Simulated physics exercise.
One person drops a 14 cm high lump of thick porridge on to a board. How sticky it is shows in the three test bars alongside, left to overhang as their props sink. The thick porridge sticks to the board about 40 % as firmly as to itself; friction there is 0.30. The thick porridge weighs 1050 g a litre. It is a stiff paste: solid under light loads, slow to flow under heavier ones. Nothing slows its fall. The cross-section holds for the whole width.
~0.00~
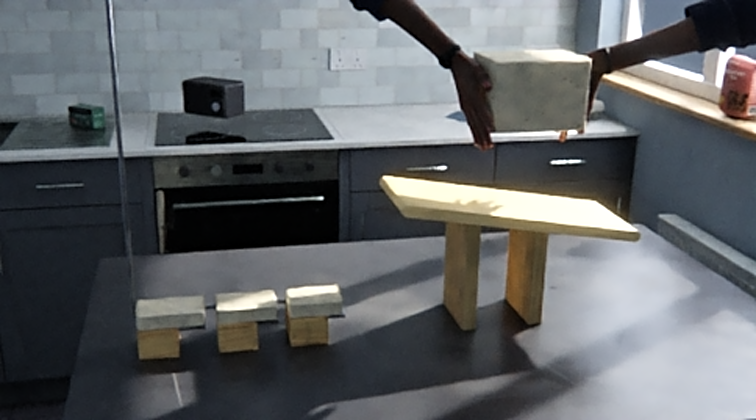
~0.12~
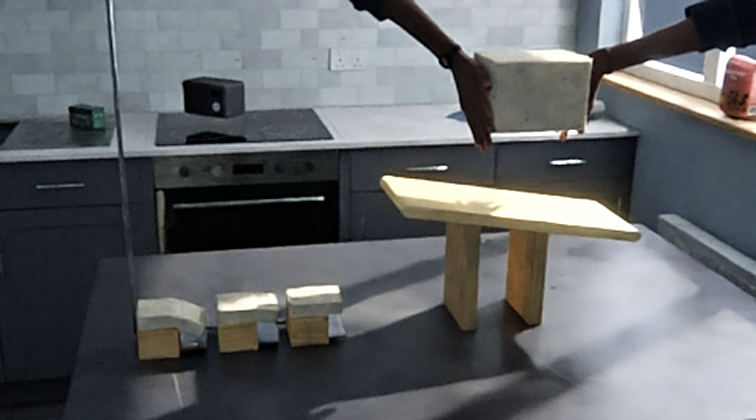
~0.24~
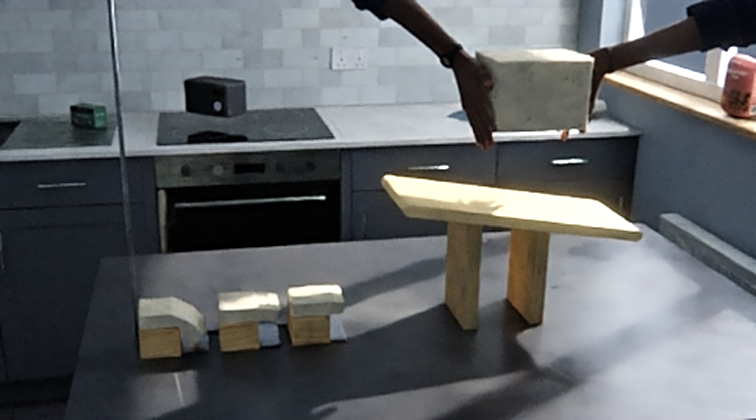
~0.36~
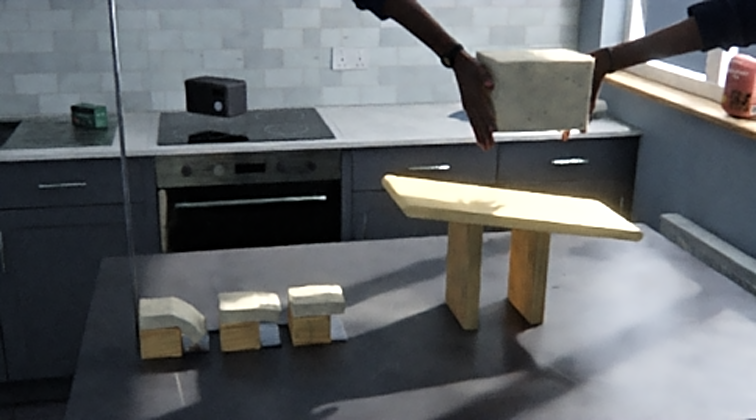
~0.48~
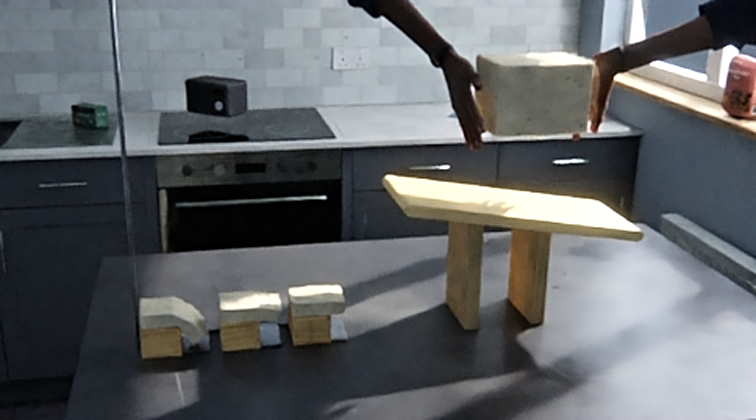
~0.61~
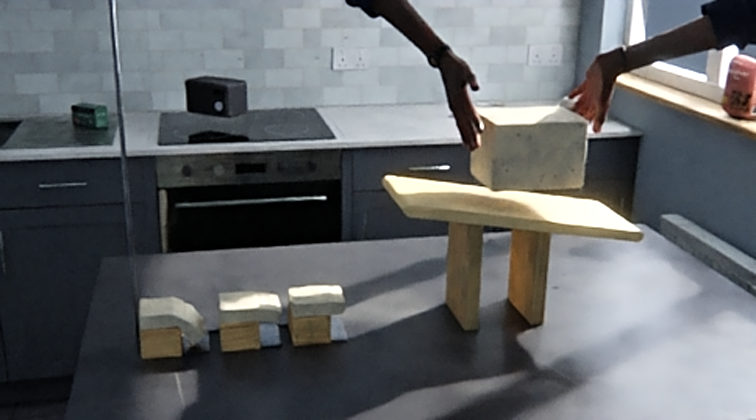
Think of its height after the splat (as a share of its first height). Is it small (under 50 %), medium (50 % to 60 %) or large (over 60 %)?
It comes out large: Over 60 %.
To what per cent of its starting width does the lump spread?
About 180 %.
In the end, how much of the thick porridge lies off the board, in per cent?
About 0 % off the board.
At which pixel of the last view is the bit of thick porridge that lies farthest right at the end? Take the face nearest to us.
At about (629, 218).
After 0.72 s, it stands 67 % of its first height and none has gone off the board.
After 0.85 s, it stands 67 % of its first height and none has gone off the board.
After 0.99 s, it stands 67 % of its first height and none has gone off the board.
After 1.12 s, it stands 67 % of its first height and none has gone off the board.
After 1.50 s, it stands 67 % of its first height and none has gone off the board.
